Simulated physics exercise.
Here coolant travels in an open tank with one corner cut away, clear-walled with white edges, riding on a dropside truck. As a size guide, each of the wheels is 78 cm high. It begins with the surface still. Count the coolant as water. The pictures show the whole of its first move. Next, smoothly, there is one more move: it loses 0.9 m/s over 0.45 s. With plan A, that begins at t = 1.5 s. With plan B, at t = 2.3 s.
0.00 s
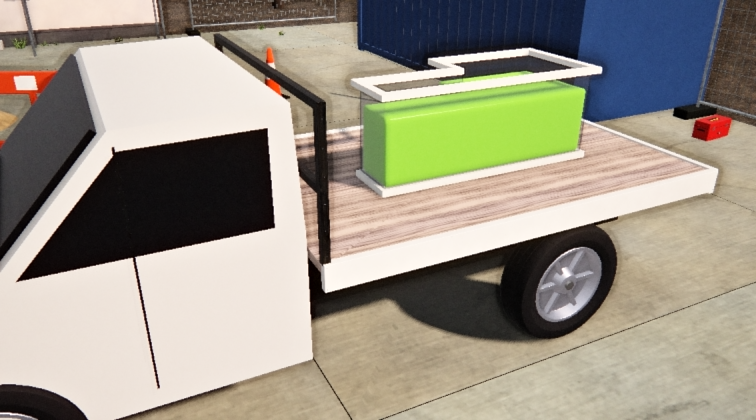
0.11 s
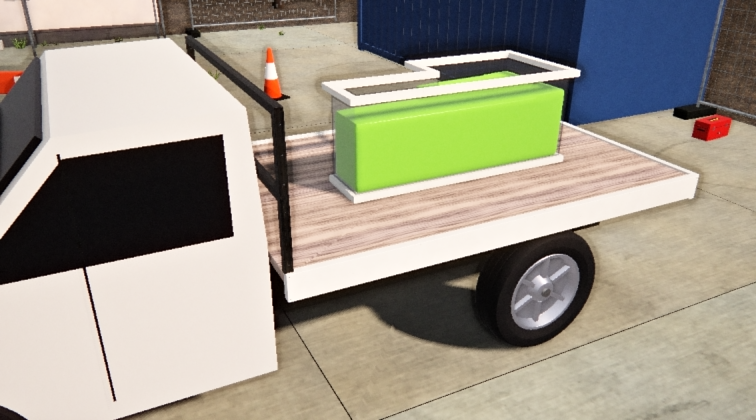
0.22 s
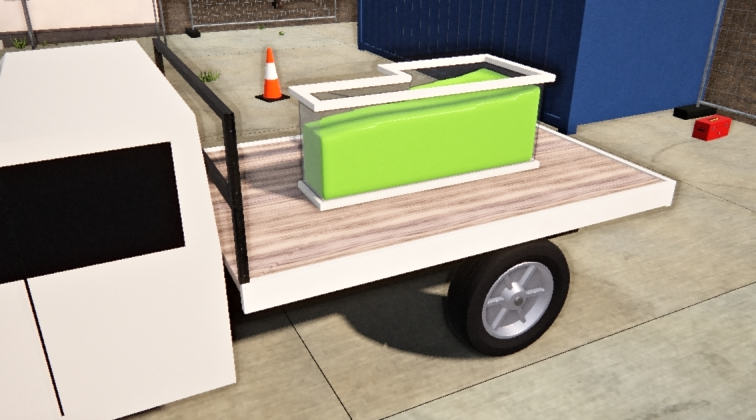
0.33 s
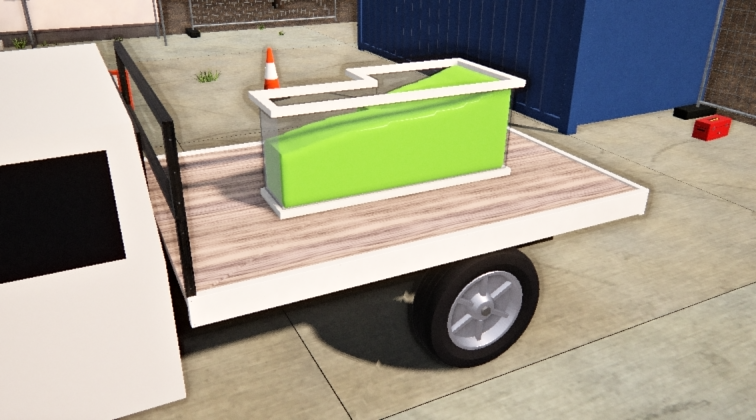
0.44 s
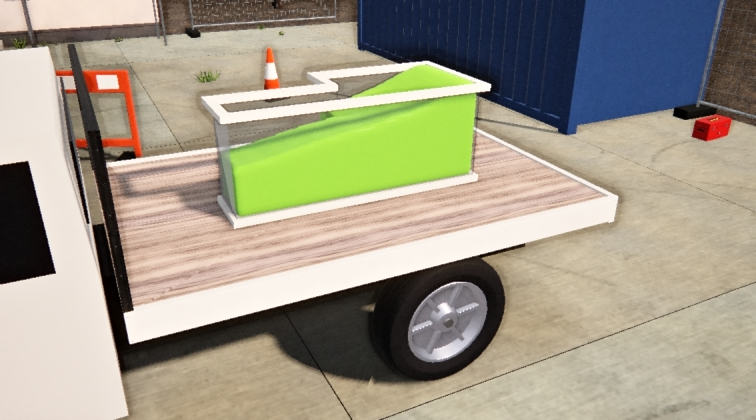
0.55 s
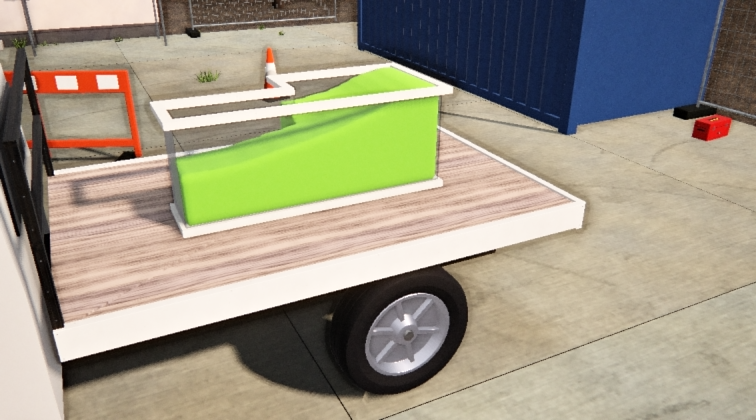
A bright green liquid in a clear, white-edged tank sloshed up towards the right end as the white flatbed truck carrying it rolled left past an orange cone and a blue container.
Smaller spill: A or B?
A.
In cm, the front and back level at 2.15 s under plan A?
Approx. 54 cm front, approx. 26 cm back.
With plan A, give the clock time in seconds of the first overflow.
About 1.6 s.
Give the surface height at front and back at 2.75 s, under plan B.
Front 62 cm, back 26 cm.
For plan A, At 2.15 s front 53 cm, middle 47 cm, back 27 cm above the floor; the loss stands at 1 per cent, over the front.
For plan A, At 4.93 s the loss stands at 4 per cent, over the front, 10 of 277 litres.
For plan B, At 2.75 s front 61 cm, middle 50 cm, back 26 cm above the floor; the loss stands at 1 per cent, over the front.
For plan B, At 5.74 s the loss stands at 6 per cent, over the front and the far side, 16 of 277 litres.
